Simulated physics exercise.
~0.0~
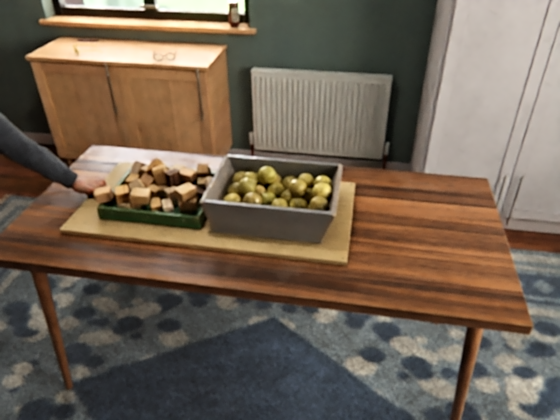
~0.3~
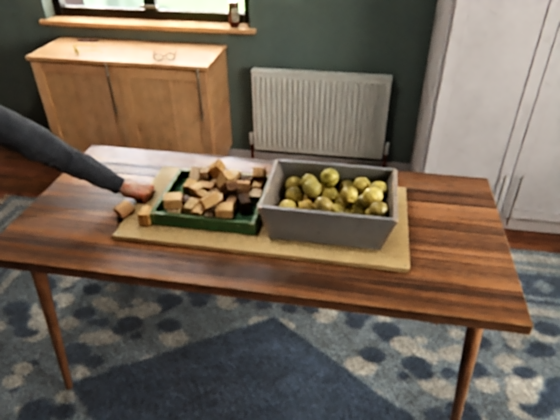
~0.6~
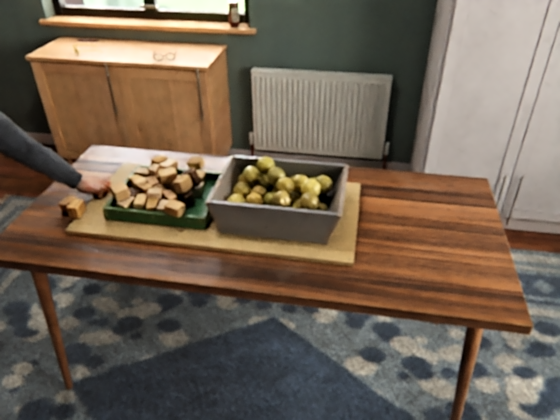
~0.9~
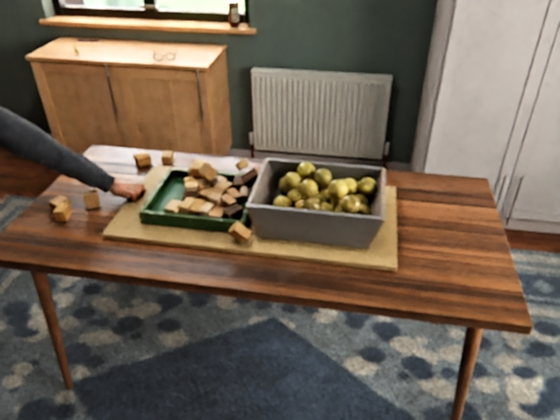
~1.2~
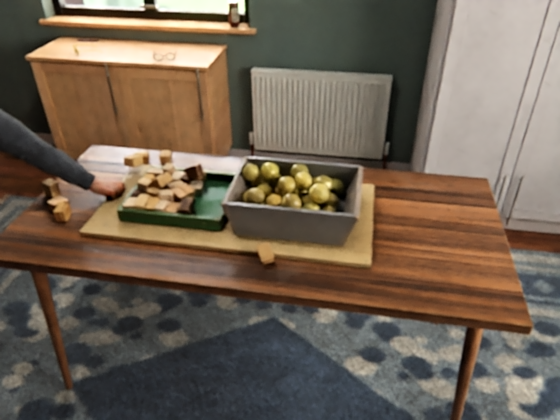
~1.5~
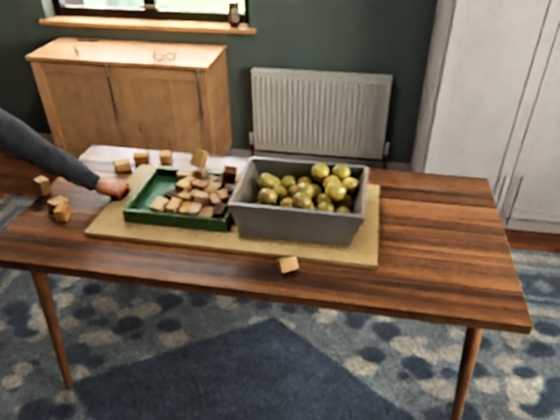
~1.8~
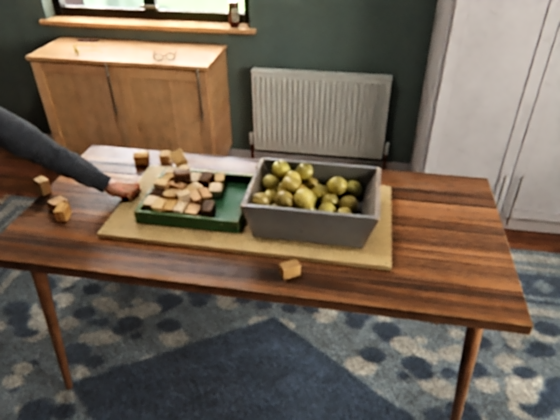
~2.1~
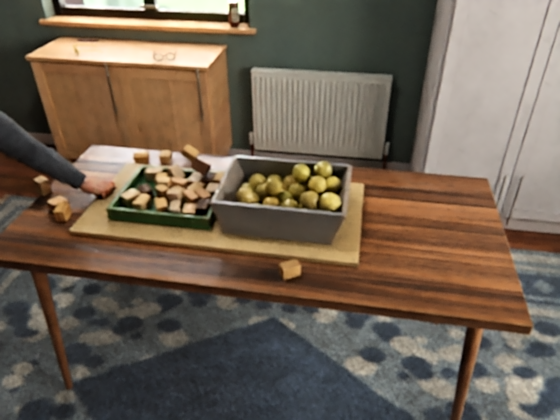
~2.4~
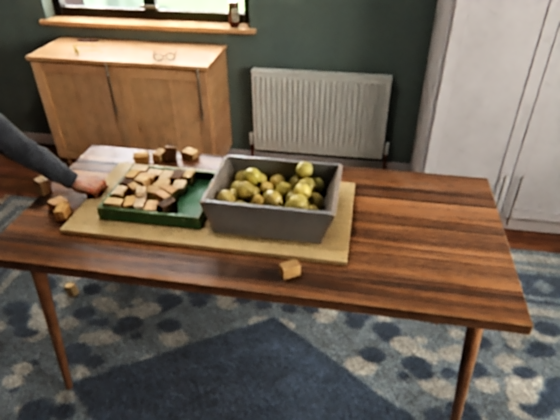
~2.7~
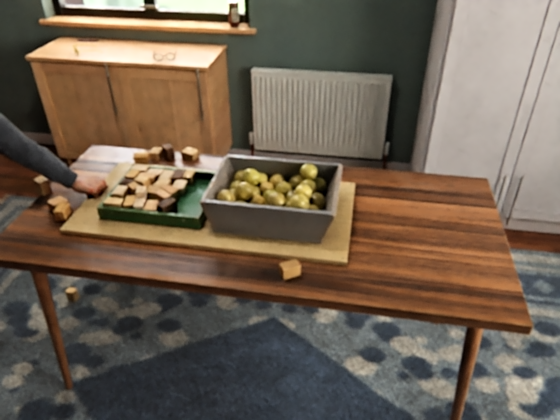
Wooden blocks spilling from a shallow green basket as a hand slides its board back and forth, yellow apples staying in grey basket.
